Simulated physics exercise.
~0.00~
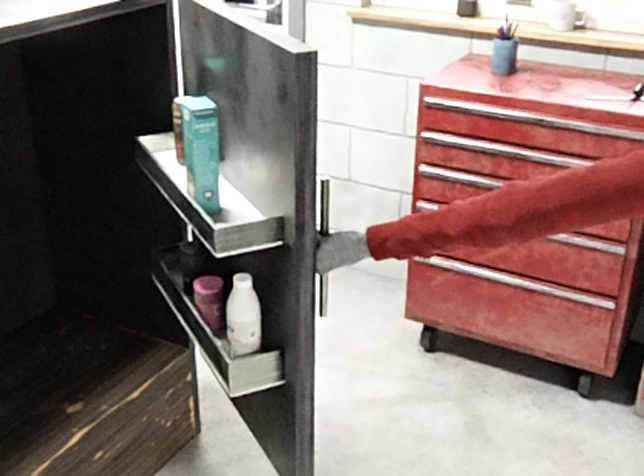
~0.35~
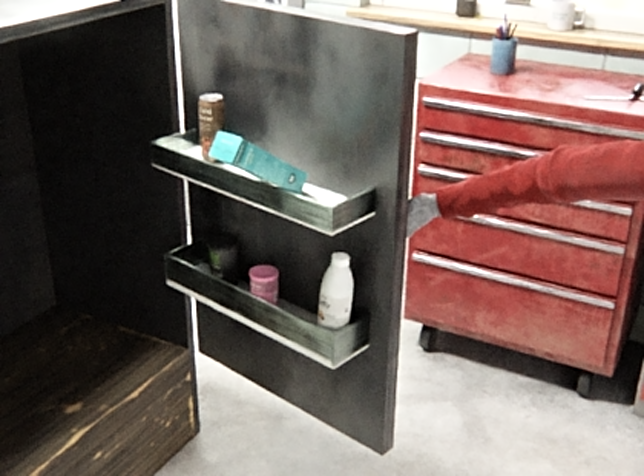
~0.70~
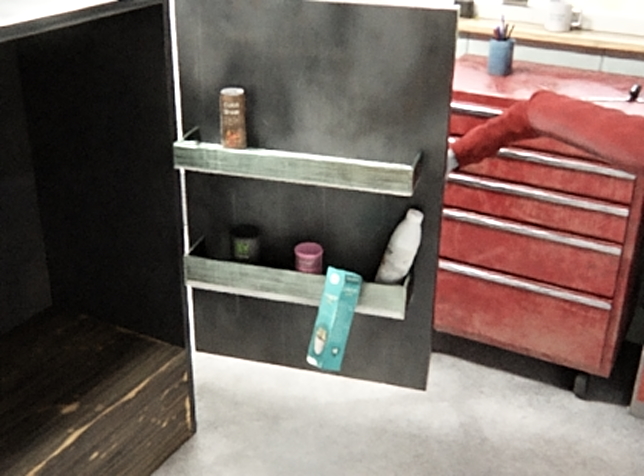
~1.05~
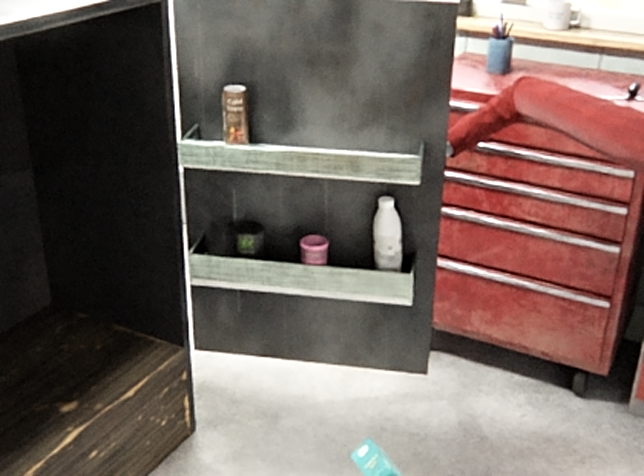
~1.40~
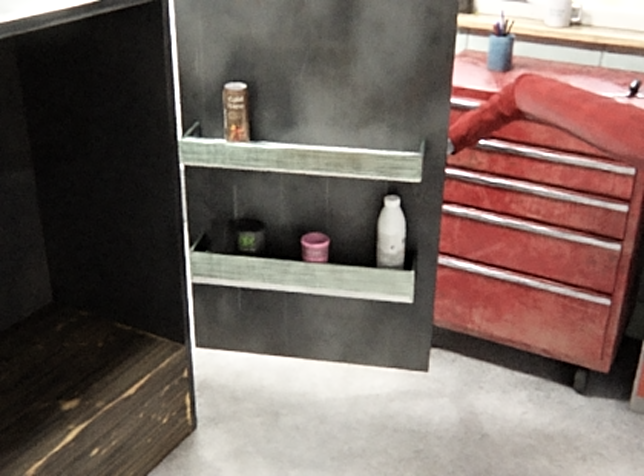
Turquoise carton tipping off a dark cabinet door's rack as a red-sleeved arm swings it open, dropping floorward while other containers stay.
